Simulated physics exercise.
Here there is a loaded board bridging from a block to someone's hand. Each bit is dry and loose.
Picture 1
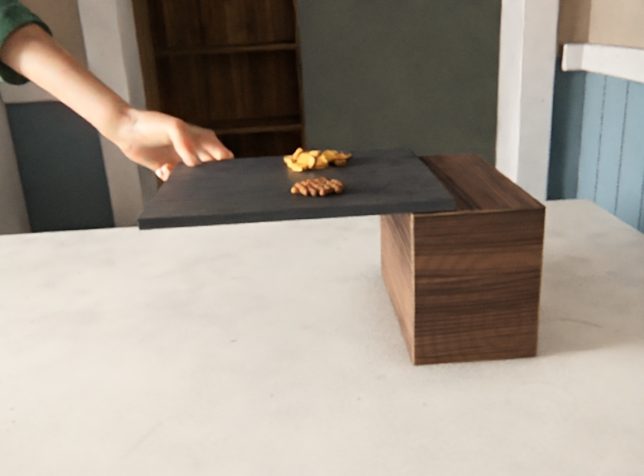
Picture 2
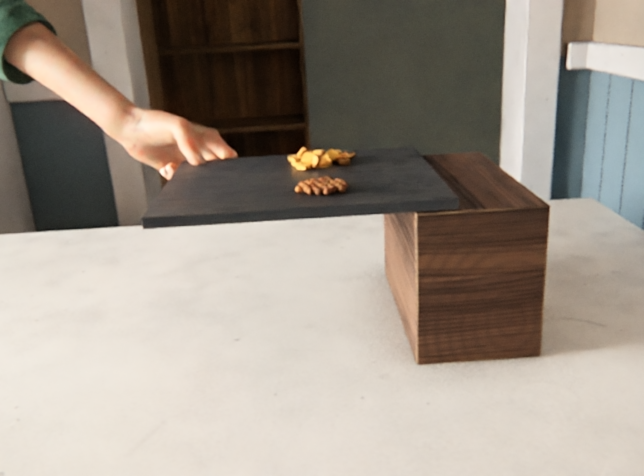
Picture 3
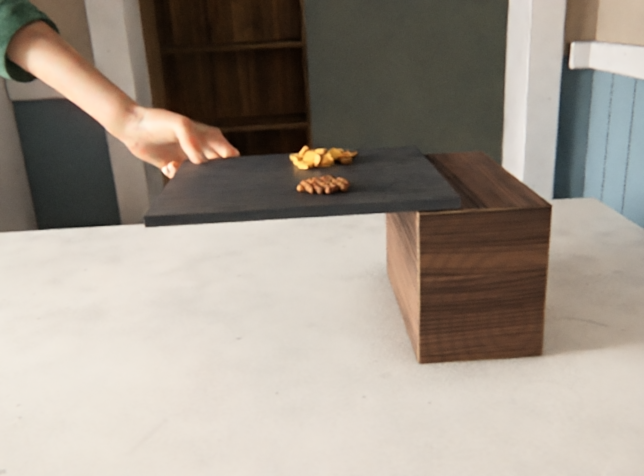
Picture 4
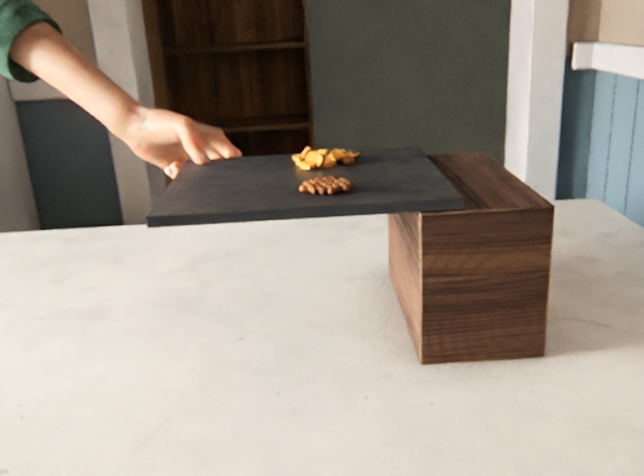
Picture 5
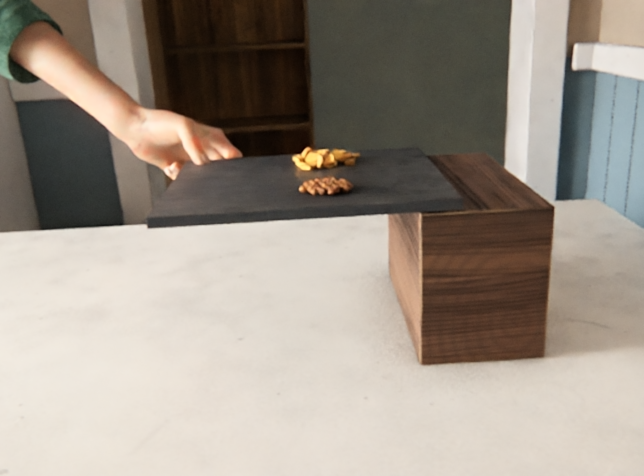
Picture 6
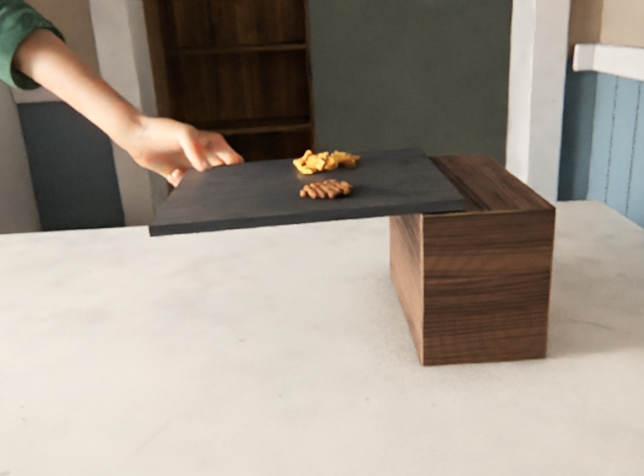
The video shows a hand at left holding one end of a dark board whose other end rests on a wooden block, with two small piles of food on top; the held end dips very slightly while the piles stay in place.
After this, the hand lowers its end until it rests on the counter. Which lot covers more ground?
Farther travel: The closer-in lot.
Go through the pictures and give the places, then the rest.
The first picture shows held end of the board at (150, 221), level; block at (449, 246), tall, over half the board's length; near lot at (318, 188), some cereal balls; far lot at (312, 161), some cereal squares.
The second picture shows held end of the board at (154, 220), level; far lot at (316, 160).
The third picture shows held end of the board at (156, 219), level; near lot at (324, 186).
The fourth picture shows held end of the board at (158, 219), level; far lot at (320, 159).
The fifth picture shows held end of the board at (159, 220), level; near lot at (326, 187).
The sixth picture shows held end of the board at (161, 228), down by 2°; block at (458, 247); near lot at (327, 190), not moving; far lot at (321, 163), not moving.
Then, 0.71 s past the last view, board sloping at 22°; near lot all still on the board; far lot all still on the board.
Then, 1.33 s past the last view, board sloping at 39°; near lot mostly up to a board's length out; far lot mostly less than half a board's length out.
Then, 1.86 s past the last view, board resting at 39°; near lot mostly up to a board's length out; far lot mostly less than half a board's length out.
Finally, board resting at 39°; near lot mostly up to a board's length out; far lot mostly less than half a board's length out; the near lot has gone farther.
